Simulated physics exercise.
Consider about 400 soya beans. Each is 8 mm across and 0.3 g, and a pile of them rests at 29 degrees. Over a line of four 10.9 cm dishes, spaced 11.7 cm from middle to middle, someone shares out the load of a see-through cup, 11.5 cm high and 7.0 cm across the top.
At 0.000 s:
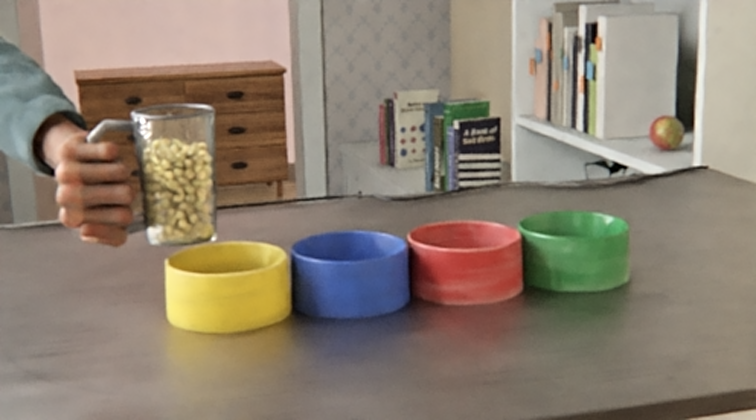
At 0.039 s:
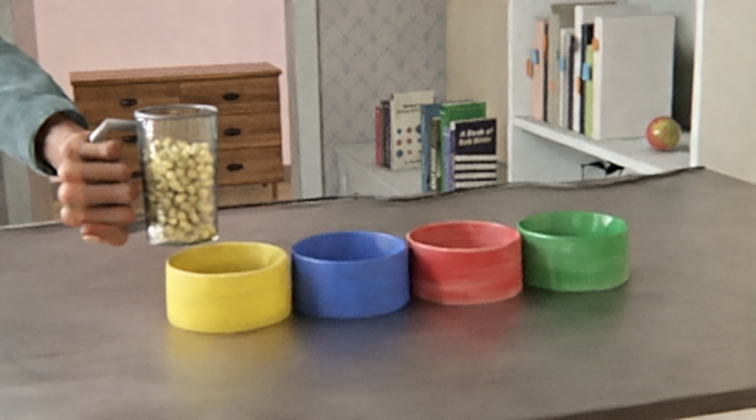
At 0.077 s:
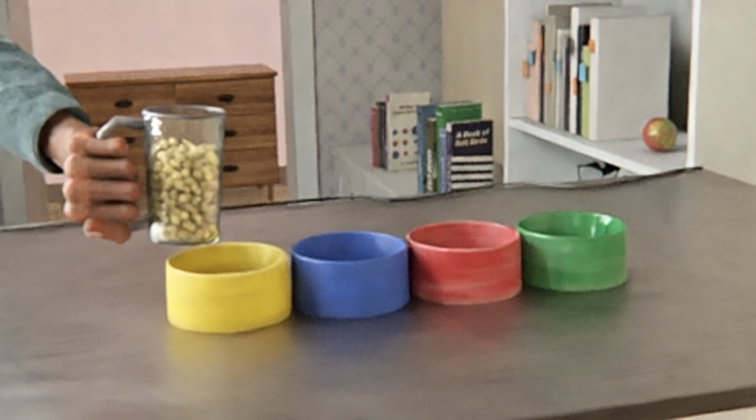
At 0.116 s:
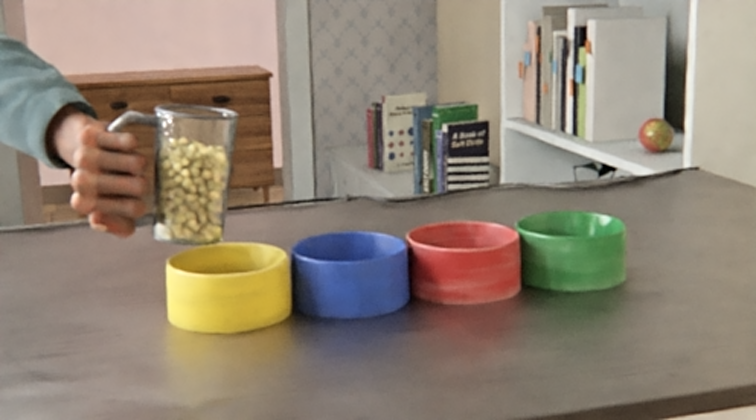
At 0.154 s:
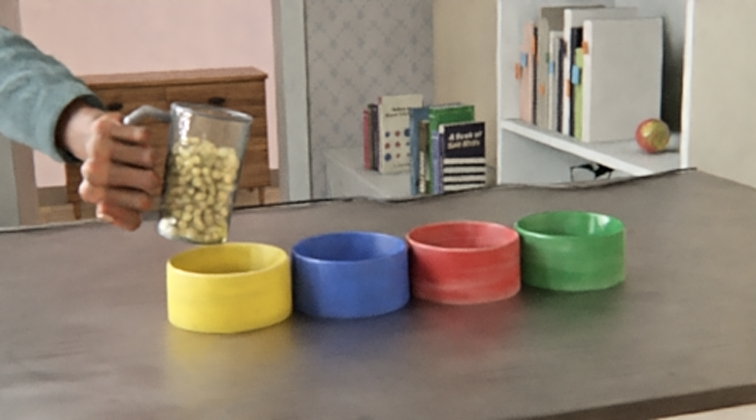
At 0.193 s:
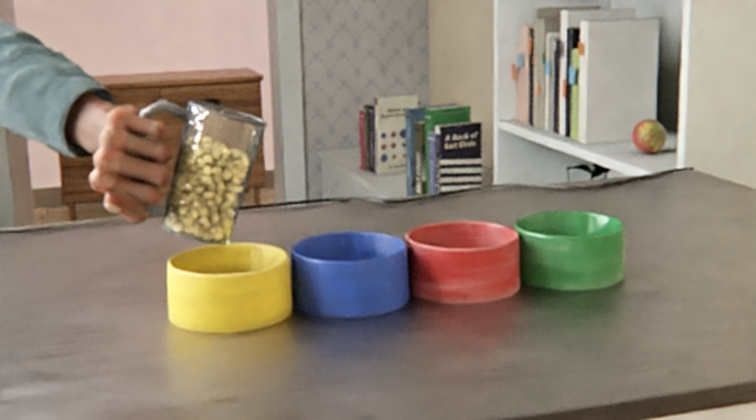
At the start, a hand at the left holds a clear cup of pale beans upright near a yellow dish, with blue, red and green dishes lined up to its right on a dark table. The hand then moves the cup slightly right and gradually tilts it rightward above the yellow dish.
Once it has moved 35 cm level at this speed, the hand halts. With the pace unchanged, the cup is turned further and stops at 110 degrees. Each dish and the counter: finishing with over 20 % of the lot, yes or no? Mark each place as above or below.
Marks: Red above, blue below, green above, yellow below, counter below.
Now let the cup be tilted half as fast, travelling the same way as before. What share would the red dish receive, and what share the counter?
Red 0, counter 20.
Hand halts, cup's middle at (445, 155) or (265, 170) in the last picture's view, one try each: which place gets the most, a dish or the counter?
Red, then blue.
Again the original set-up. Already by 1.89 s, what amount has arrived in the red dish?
Some 55 in a hundred by then.
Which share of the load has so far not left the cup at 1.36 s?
I reckon around 20 per cent.
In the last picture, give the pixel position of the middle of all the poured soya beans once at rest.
I'd put it at about (498, 267).
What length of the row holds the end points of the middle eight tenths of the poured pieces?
That stretch comes to around 16 cm.
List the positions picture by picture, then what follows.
Cup at (178, 175), tilt 0 degrees, lip at (213, 109), moved 0.0 cm; middle of the pieces at (177, 187); yellow dish at (227, 258); blue dish at (349, 247); red dish at (464, 236); green dish at (573, 225), in the first picture.
Cup at (180, 175), tilt 1 degrees, lip at (216, 110), moved 0.1 cm; middle of the pieces at (179, 188), in the second picture.
Cup at (184, 175), tilt 3 degrees, lip at (223, 112), moved 0.5 cm; middle of the pieces at (183, 188), in the third picture.
Cup at (192, 175), tilt 8 degrees, lip at (236, 115), moved 1.2 cm; middle of the pieces at (190, 187), in the fourth picture.
Cup at (202, 174), tilt 13 degrees, lip at (250, 119), moved 2.1 cm; middle of the pieces at (198, 186), in the fifth picture.
Cup at (212, 174), tilt 18 degrees, lip at (265, 123), moved 2.9 cm; middle of the pieces at (207, 185); yellow dish at (228, 259); blue dish at (349, 247); red dish at (462, 235); green dish at (569, 225). The cup turns about 140 degrees a second and travels 22 cm a second, in the sixth picture.
After 0.89 s, tilt 110 degrees; cup holds 90 %, red 10 %.
Then, at 1.36 s, tilt 110 degrees; cup holds 20 %, red 55 %, green 20 %.
After 1.89 s, tilt 110 degrees; cup holds 0 %, red 55 %, green 40 %.
By 2.2 s all is still; red 55 %, blue 0 %, green 40 %, yellow 0 %, counter 5 %.
